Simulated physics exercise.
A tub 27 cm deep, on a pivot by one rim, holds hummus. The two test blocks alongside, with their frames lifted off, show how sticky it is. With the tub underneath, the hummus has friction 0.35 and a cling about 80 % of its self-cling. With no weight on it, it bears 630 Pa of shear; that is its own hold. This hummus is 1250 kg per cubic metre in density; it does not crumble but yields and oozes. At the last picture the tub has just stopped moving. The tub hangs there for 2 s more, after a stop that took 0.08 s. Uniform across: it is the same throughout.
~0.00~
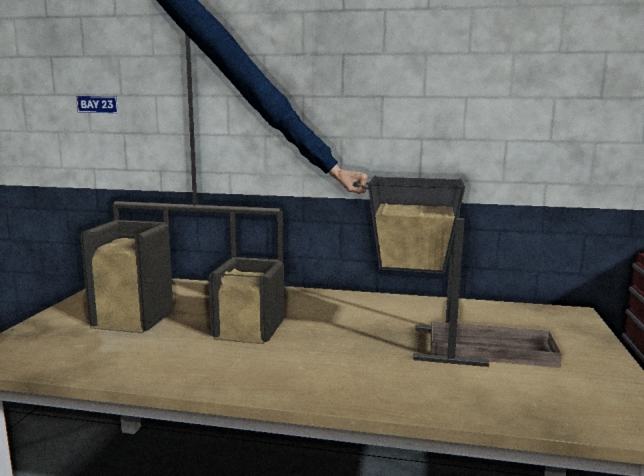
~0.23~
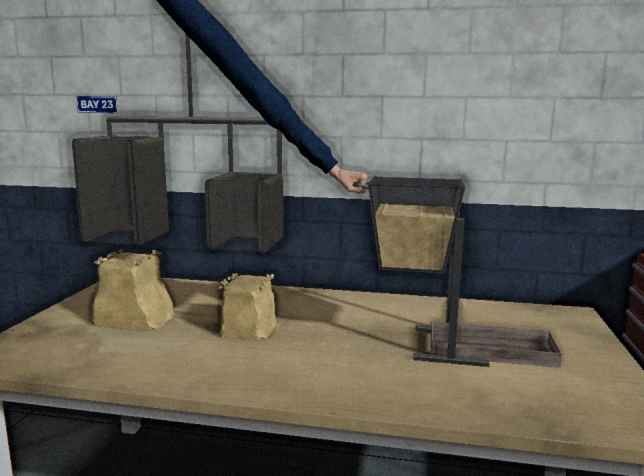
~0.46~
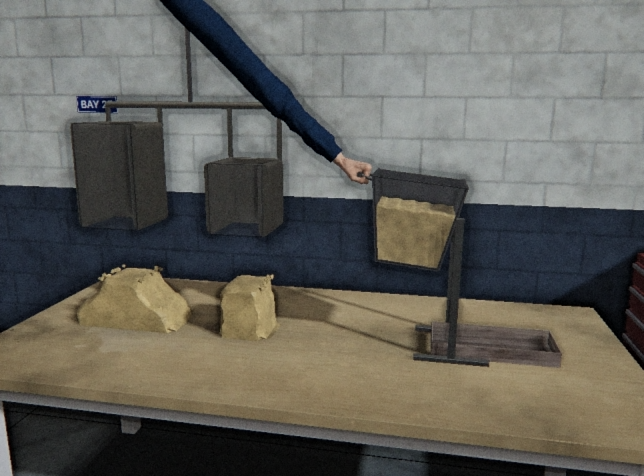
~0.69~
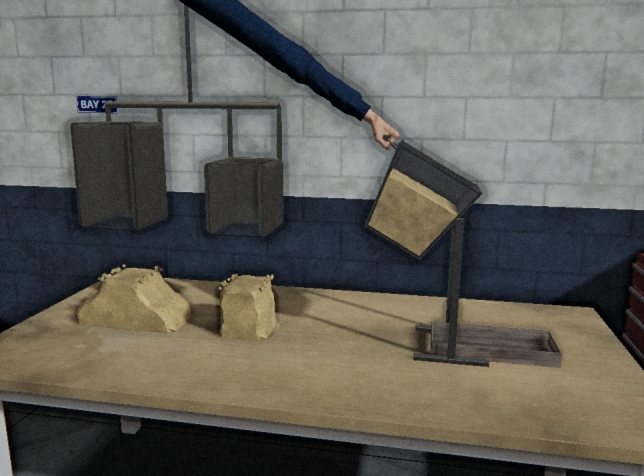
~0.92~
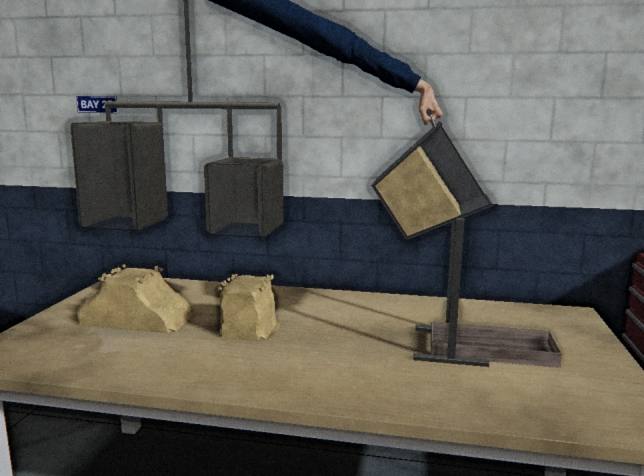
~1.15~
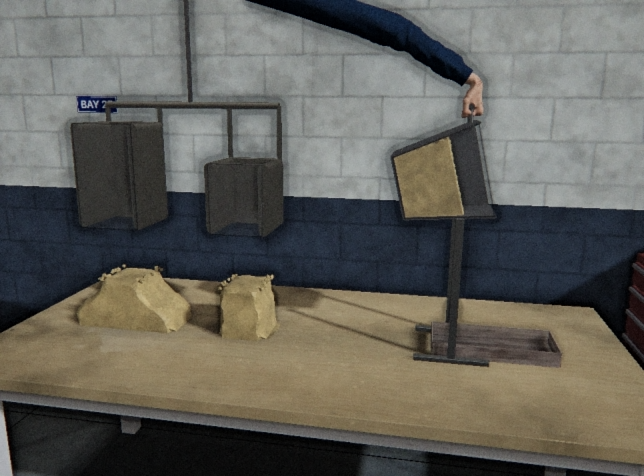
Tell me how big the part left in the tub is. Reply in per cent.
I would say about 100 percent.
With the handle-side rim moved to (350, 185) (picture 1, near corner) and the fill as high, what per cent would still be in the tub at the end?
Close to 100 per cent would still be in the tub.
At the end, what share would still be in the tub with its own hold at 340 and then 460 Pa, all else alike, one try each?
Going in order, it's 80 % and then 100 %.
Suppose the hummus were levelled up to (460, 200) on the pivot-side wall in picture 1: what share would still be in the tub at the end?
100 %.
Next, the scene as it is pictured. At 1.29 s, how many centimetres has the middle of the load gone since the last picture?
Around 0 centimetres.
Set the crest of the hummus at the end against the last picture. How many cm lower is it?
The top ends up some 0 cm below its level in the last picture.
After 1.29 s, the tub is at 77 degrees and holds 100 %.
After 1.46 s, the tub is at 77 degrees and holds 100 %.
After 1.63 s, the tub is at 77 degrees and holds 100 %.
After 1.80 s, the tub is at 77 degrees and holds 100 %.
After 3.15 s, at the end, the tub is at 77 degrees and holds 100 %.
